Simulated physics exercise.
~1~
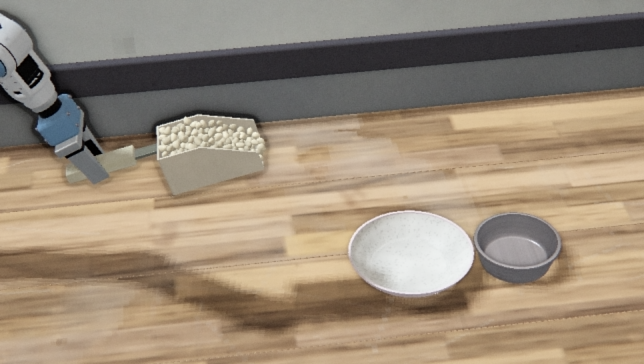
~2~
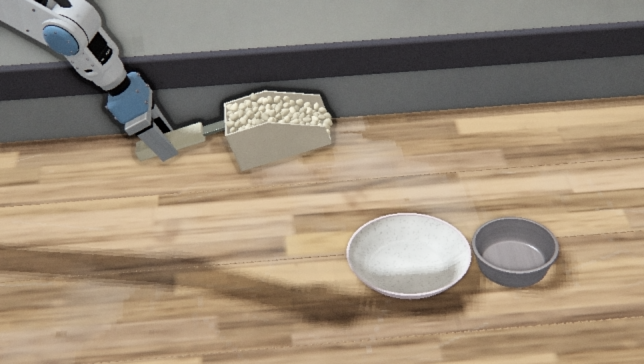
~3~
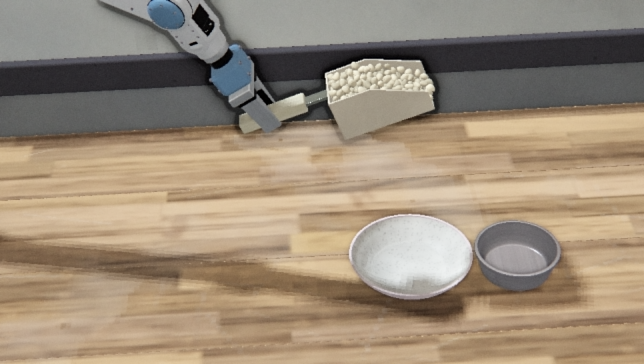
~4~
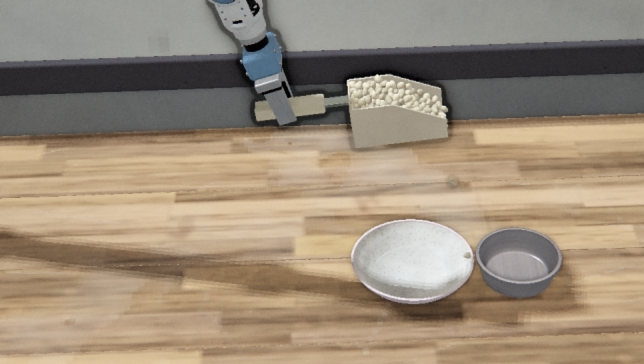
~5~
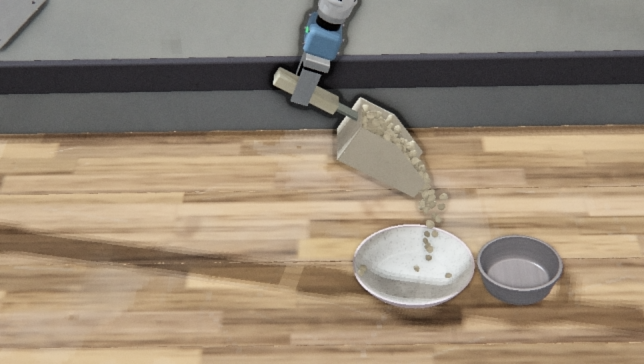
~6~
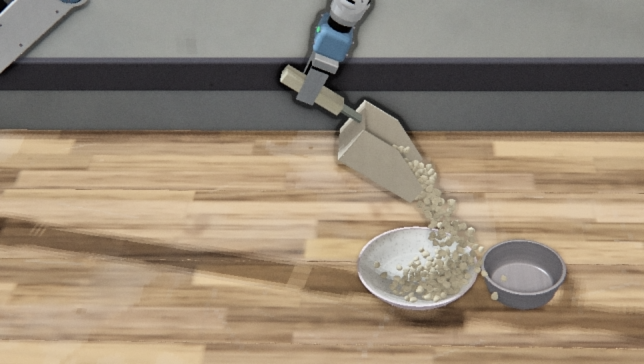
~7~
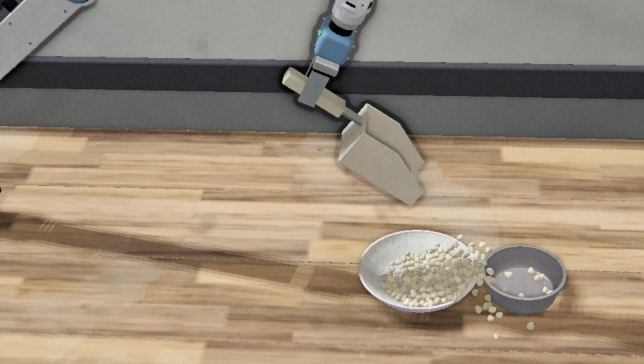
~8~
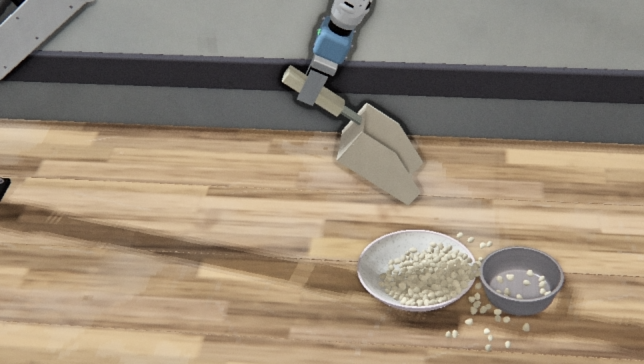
We see a robot arm carry a heaped scoop of pale beans rightward over a wooden surface, then tip it above a white bowl beside a smaller gray one. The scoop empties, leaving most beans in the white bowl, with some in the gray bowl and others scattered around.
